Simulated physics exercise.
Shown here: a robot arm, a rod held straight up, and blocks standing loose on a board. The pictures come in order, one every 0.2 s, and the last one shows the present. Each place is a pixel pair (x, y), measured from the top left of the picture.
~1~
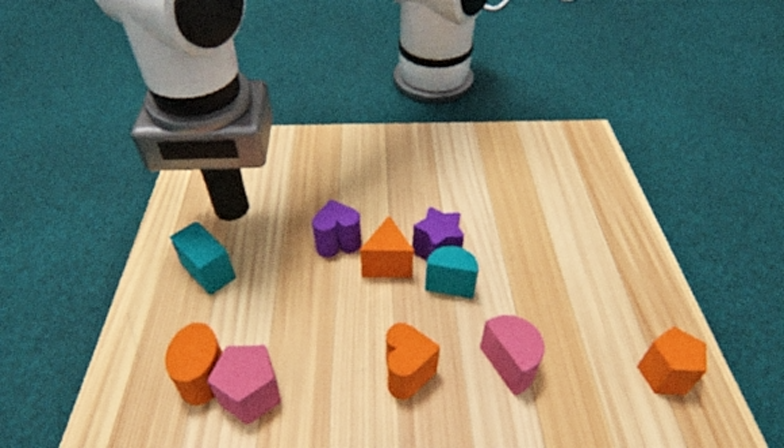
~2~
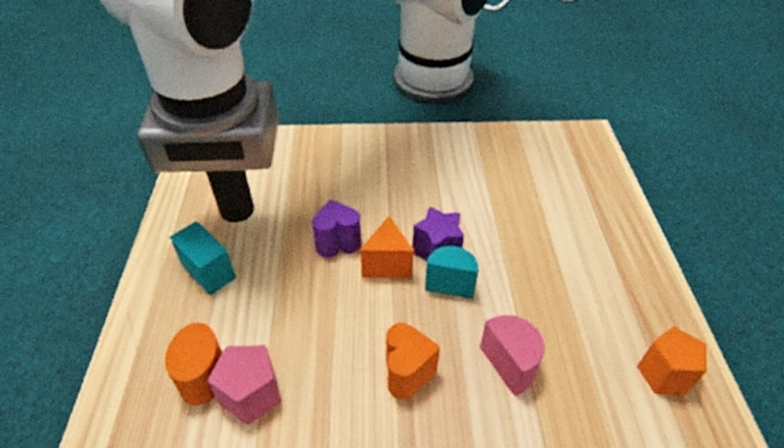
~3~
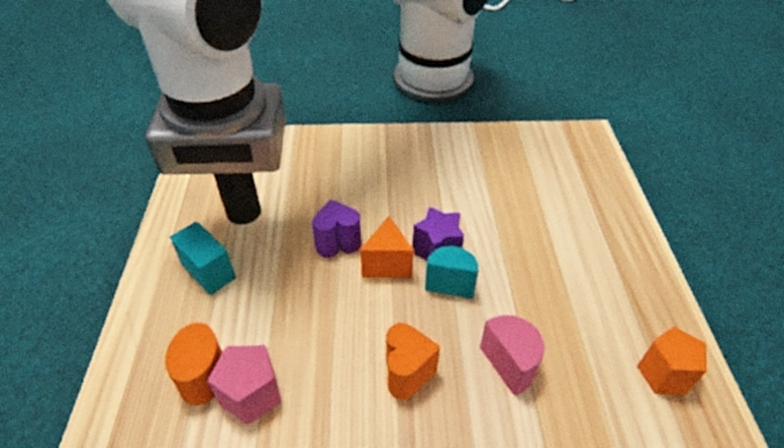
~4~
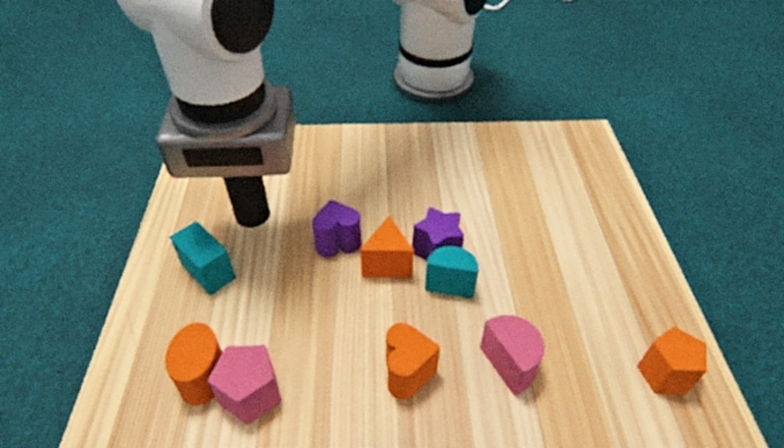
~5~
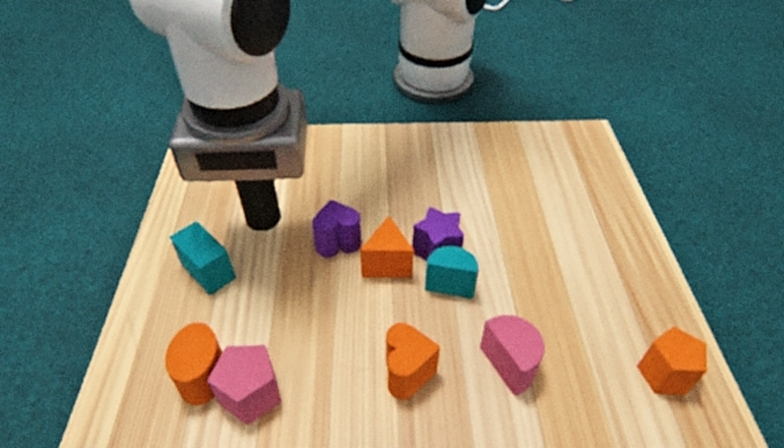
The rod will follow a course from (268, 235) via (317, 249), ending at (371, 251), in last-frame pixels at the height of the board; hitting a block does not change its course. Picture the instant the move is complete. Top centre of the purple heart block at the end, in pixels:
The middle of the upper face of the purple heart block will lie at about (396, 205) in the picture.
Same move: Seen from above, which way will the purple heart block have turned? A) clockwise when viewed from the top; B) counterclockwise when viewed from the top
(B)
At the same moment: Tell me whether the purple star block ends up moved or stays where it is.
It is not moved.
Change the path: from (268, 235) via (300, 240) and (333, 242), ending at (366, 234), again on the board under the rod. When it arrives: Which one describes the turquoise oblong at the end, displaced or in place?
Right where it was.
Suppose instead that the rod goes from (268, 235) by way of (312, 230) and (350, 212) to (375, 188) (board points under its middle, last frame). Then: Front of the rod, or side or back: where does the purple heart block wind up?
It is no longer ahead.
On the path given first. One third of the way, rod (298, 229); nothing pushed yet.
Two thirds of the way, rod (333, 234); purple heart block (368, 212), turned 35° anticlockwise.
At the end, rod (371, 234); purple heart block (396, 205), turned 70° anticlockwise; orange triangle (400, 240), turned 25° clockwise; purple star block in place.
